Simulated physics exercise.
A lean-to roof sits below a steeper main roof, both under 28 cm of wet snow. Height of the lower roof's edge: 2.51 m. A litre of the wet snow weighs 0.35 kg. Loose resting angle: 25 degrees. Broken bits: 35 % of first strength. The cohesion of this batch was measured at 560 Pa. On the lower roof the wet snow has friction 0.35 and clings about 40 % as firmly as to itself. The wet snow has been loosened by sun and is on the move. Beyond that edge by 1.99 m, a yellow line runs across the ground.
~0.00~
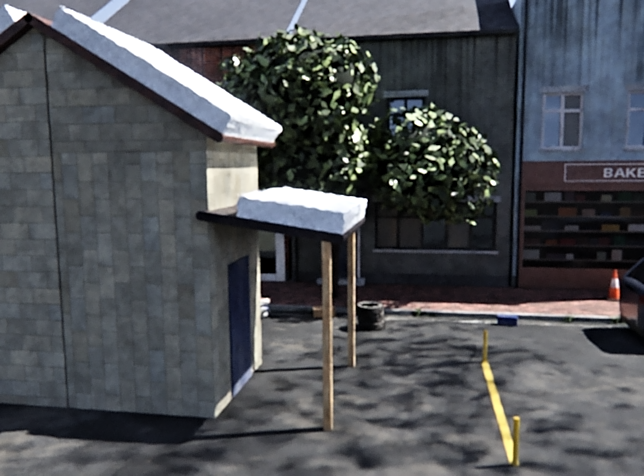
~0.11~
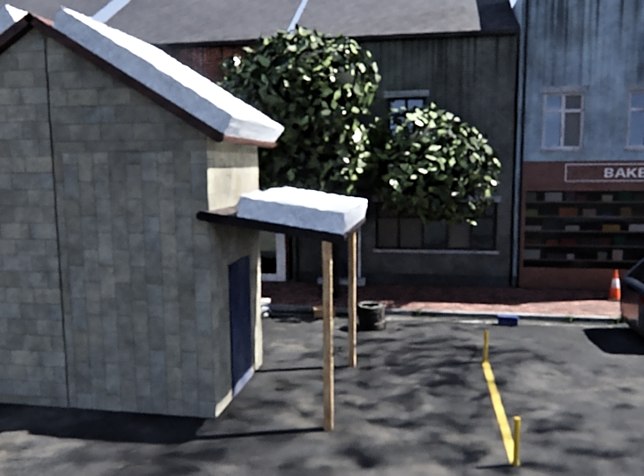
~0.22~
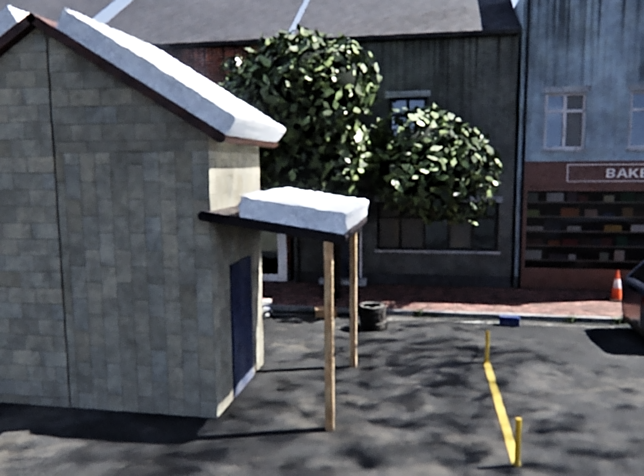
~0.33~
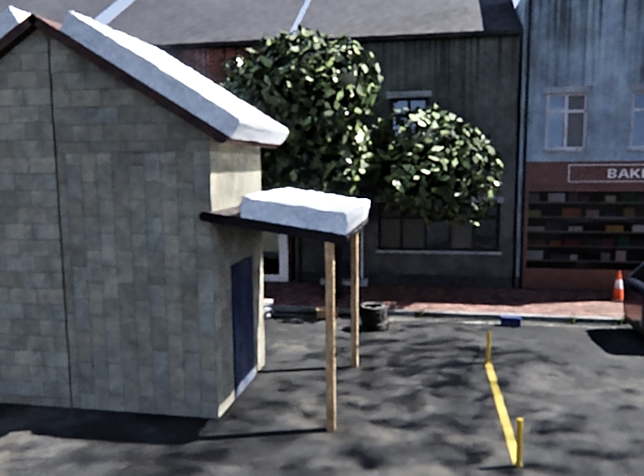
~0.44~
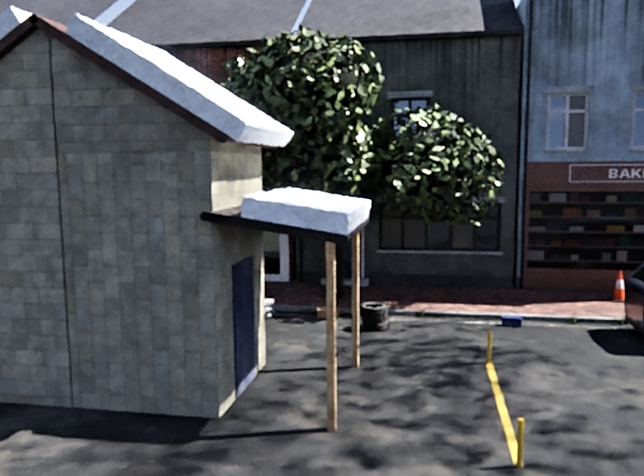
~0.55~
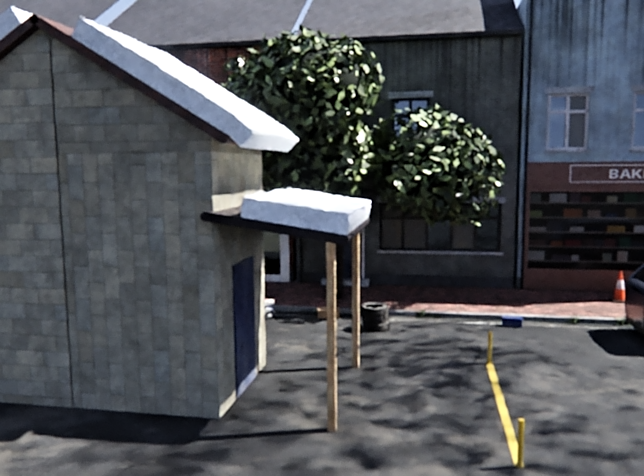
The clip opens on a stone building with thick snow on its steep main roof and on a lower lean-to roof held by wooden posts. The upper snow slides slowly down to the right, a short distance, until its front edge juts slightly past the eave and begins cracking.
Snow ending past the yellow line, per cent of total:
7 %.
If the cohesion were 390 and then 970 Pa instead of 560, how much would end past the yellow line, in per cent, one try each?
18 %, then 0 %.
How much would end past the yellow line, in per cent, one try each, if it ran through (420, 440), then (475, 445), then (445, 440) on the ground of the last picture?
One by one: 30 in a hundred, 16 in a hundred, 25 in a hundred.
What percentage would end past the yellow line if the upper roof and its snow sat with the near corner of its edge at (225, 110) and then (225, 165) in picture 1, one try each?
Try 1: Near 20 %; try 2: Near 0 %.
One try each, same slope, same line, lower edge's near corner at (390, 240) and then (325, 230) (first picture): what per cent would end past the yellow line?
Try 1: 0 %; try 2: 16 %.
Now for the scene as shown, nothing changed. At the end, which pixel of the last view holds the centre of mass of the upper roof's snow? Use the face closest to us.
Pretty much at (391, 340), I'd say.
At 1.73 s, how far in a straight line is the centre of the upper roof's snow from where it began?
Straight-line shift: Around 2.2 m.
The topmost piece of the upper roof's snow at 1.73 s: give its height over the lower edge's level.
About 1.5 m.
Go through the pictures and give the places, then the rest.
In the first picture, foremost bit of the wet snow at (225, 112).
In the second picture, foremost bit of the wet snow at (226, 113), its middle shifted 9 mm.
In the third picture, foremost bit of the wet snow at (229, 114), its middle shifted 3.6 cm, 1 % of it past the upper edge, in one piece.
In the fourth picture, foremost bit of the wet snow at (234, 127), its middle shifted 8.2 cm, 3 % of it past the upper edge, in one piece.
In the fifth picture, foremost bit of the wet snow at (239, 130), its middle shifted 15 cm, 6 % of it past the upper edge, in one piece.
In the sixth picture, foremost bit of the wet snow at (246, 130), its middle shifted 24 cm, 9 % of it past the upper edge, cracking.
After 1.09 s, none is below the lower edge and 0 % is past the line.
After 1.73 s, none is below the lower edge and 0 % is past the line.
After 2.36 s, 25 % is below the lower edge and 0 % is past the line.
After 3.00 s, 51 % is below the lower edge and 5 % is past the line.
After 4.40 s, 53 % is below the lower edge and 7 % is past the line.
